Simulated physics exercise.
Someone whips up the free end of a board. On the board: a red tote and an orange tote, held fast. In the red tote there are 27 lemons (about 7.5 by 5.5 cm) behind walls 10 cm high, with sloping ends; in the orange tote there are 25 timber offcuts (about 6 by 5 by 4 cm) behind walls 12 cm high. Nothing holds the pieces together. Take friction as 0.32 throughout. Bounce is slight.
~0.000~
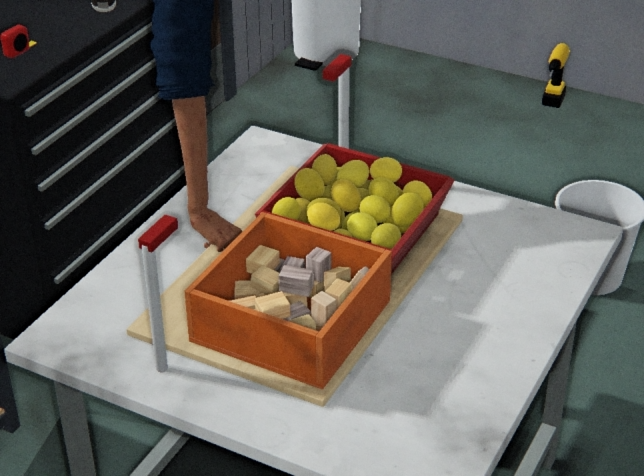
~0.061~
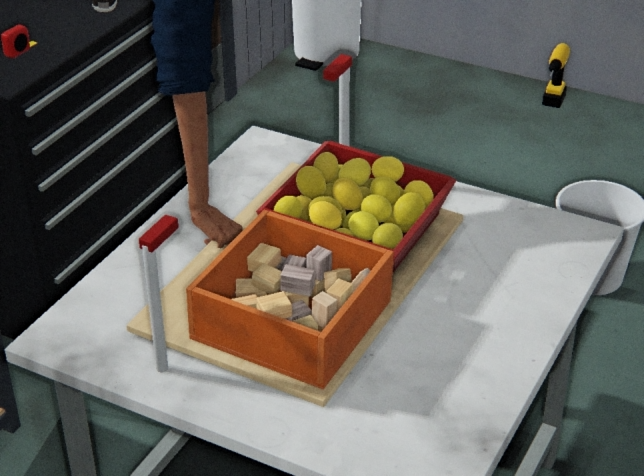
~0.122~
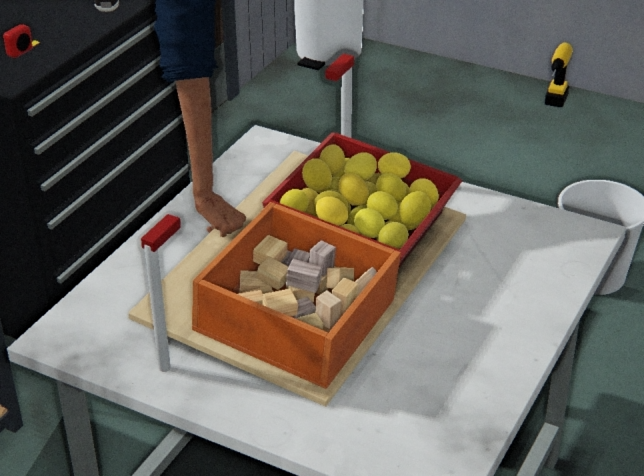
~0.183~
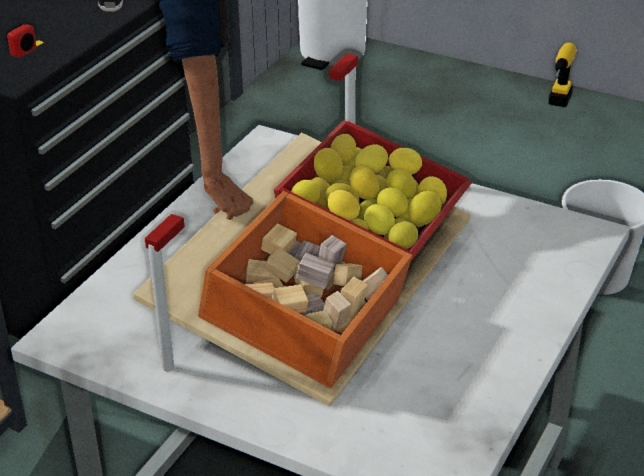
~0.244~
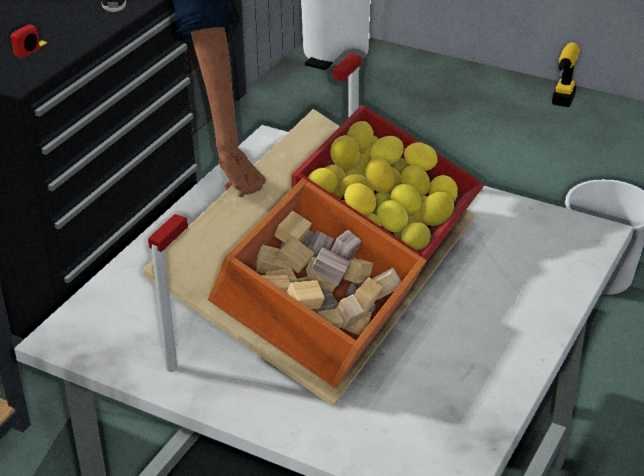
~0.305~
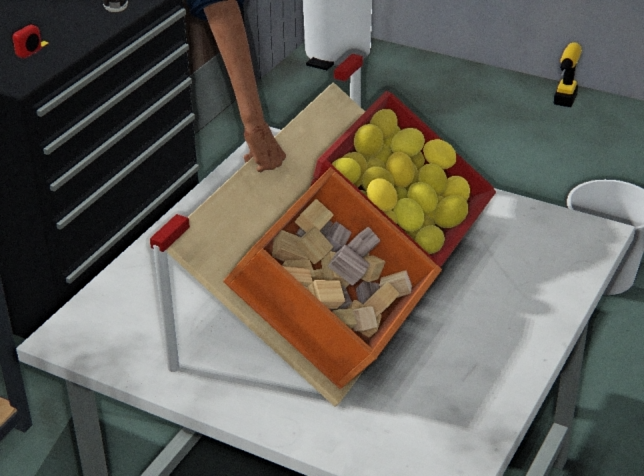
A hand lifted the left side of a wooden board on a table, tilting it steeply to the right, while the orange box of wood blocks and red box of lemons on it leaned over too.
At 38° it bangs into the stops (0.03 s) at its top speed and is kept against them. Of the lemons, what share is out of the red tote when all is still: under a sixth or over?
Over a sixth of the lemons leave the red tote.
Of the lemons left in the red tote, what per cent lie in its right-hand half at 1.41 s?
About 80 per cent.
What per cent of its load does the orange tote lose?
Orange tote 5 per cent.
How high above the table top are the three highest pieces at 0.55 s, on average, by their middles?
About 26 cm.
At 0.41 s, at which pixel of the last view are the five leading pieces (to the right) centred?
At about (428, 246).
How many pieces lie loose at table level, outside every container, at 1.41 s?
Some 5 pieces.
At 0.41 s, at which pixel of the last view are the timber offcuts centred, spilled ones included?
Around (362, 285).
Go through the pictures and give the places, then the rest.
In the first picture (places track the rim corner closest to us here), red tote (its farthest corner) (327, 145); orange tote (318, 334); tipped 0°; all still inside.
Red tote (329, 142); orange tote (320, 334); tipped 1°, in the second picture.
Red tote (335, 134); orange tote (327, 335); tipped 5°, in the third picture.
Red tote (347, 122); orange tote (339, 337); tipped 12°, in the fourth picture.
Red tote (365, 108); orange tote (355, 343); tipped 22°, in the fifth picture.
Red tote (390, 94); orange tote (372, 352); tipped 34°; all still inside, in the sixth picture.
After 0.31 s, the lift is arrested.
After 0.41 s, tilt 38°; the red tote has all 27 and the orange tote has all 25.
After 0.55 s, tilt 38°; the red tote is down by 2 of 27 and the orange tote has all 25.
After 0.81 s, tilt 38°; the red tote is down by 9 of 27 and the orange tote is down by 1 of 25.
Outcome (at 1.41 s), the red tote is down by 9 of 27 and the orange tote is down by 1 of 25. Asked share, 9 of 27, 33 per cent.
